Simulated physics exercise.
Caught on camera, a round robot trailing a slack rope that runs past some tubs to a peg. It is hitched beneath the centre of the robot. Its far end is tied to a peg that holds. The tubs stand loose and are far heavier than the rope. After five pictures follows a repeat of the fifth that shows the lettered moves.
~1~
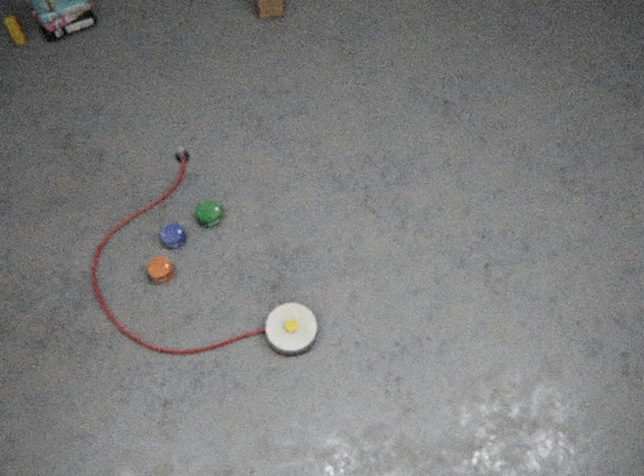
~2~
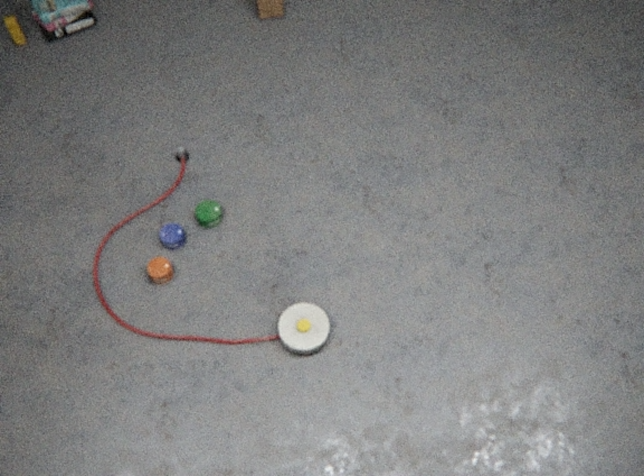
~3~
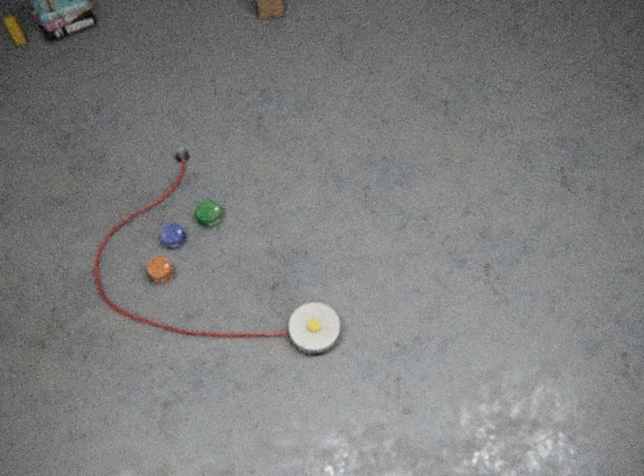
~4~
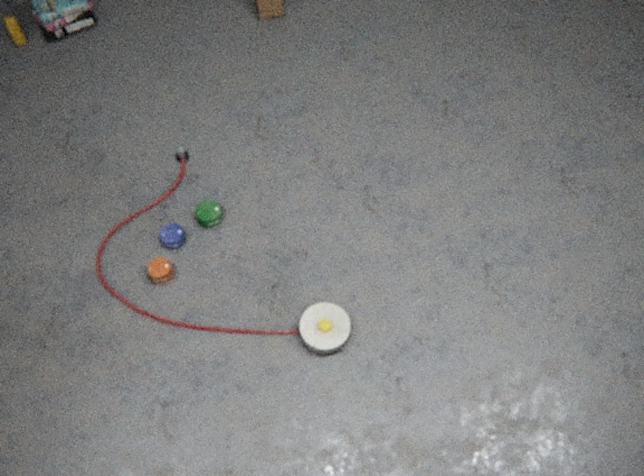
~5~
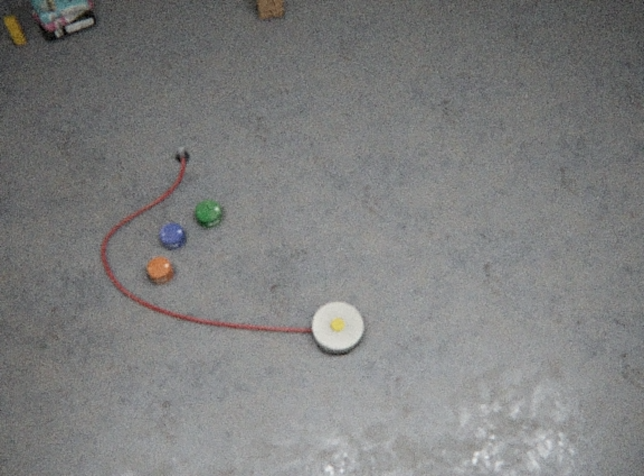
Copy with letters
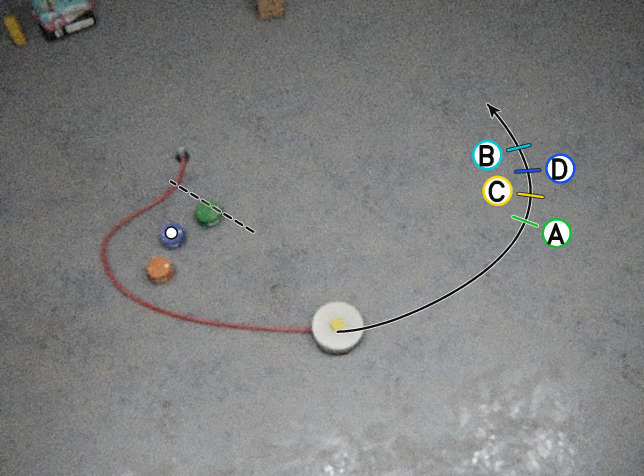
A mottled grey floor is seen from high above, with pale shiny patches near the bottom and a few small items along the top edge at the left. A red cord curves from a small dark peg around the left of green, blue and orange tubs to a round white robot with a yellow centre. The robot slides slowly rightward, drawing the cord's lower stretch straighter, while the tubs and the view stay still.
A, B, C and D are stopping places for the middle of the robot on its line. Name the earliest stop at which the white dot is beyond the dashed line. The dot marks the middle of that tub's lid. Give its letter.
The dot is across by A.
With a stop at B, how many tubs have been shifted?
Three.
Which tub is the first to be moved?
The orange one.
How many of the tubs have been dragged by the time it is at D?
Three.
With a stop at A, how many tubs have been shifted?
By then, three.
On the marked copy, A at (525, 221); B at (519, 148); C at (531, 195); D at (528, 171); the dashed line at (211, 206); the route from (337, 332) via (511, 245) to (488, 104); the white dot at (171, 233).
Following A. Soon after the start, robot (420, 306); blue tub (173, 236); orange tub (163, 269).
Later, robot (490, 264); blue tub (190, 226); orange tub (210, 233).
In the end, robot (527, 217); blue tub (216, 206); orange tub (236, 213); green tub (236, 193); the dot on the blue tub is over the dashed line.
As for the rest, B does it too, but is farther than needed; C does it too, but is farther than needed; D does it too, but is farther than needed.
